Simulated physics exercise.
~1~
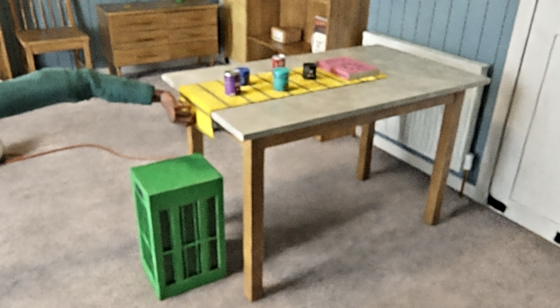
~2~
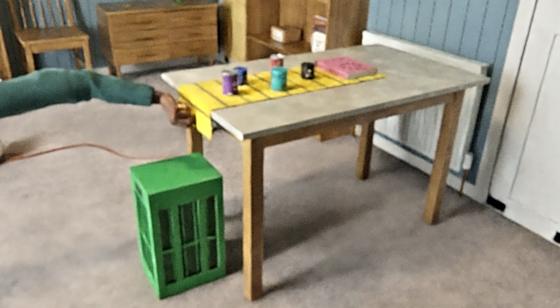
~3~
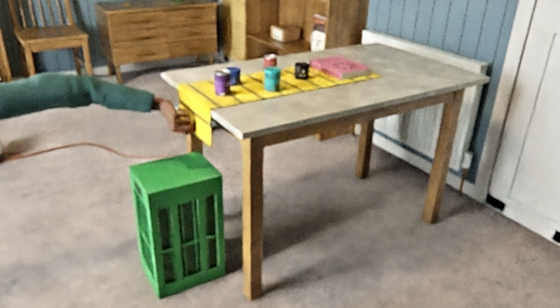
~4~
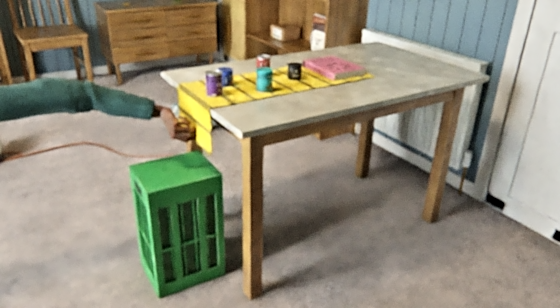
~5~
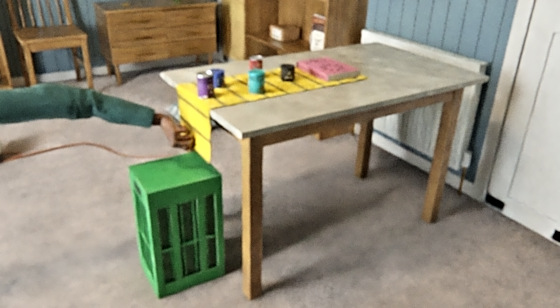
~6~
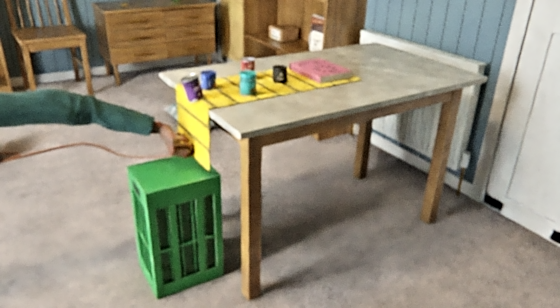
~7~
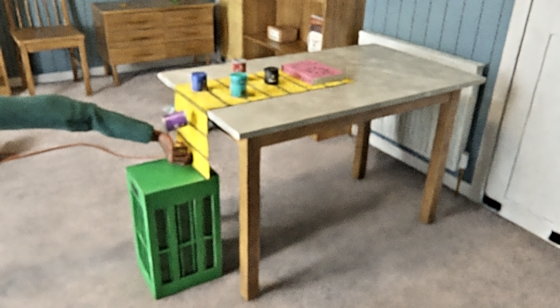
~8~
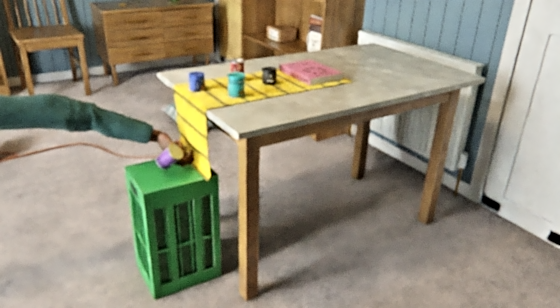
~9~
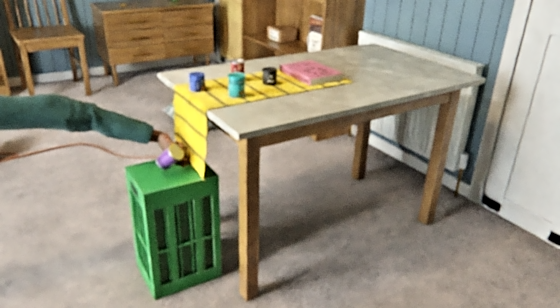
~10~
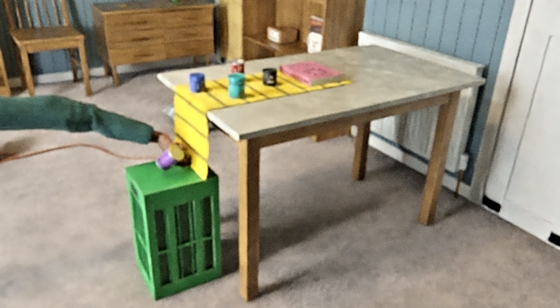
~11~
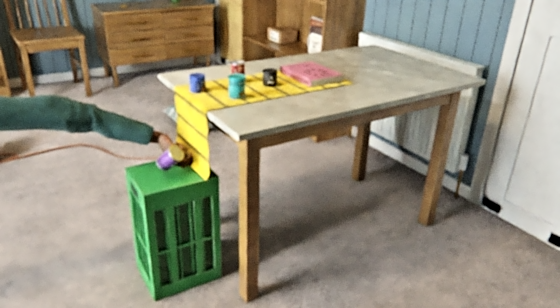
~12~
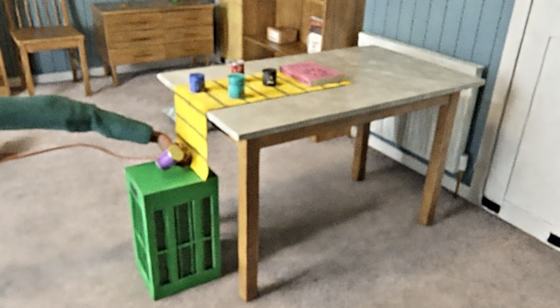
To begin with, a yellow tea towel lies across a table, holding five small cans and pots and a pinkish book, with its end hanging above a green crate. A hand in a green sleeve, reaching in from the left, slowly draws the cloth left and down, and the things on it ride along upright. As the purple can reaches the table's edge, it leans, then tips over and drops on its side. It ends upside down by the hand at the crate's top. The pulling stops with the hem at the crate, and the other things stay on the table.
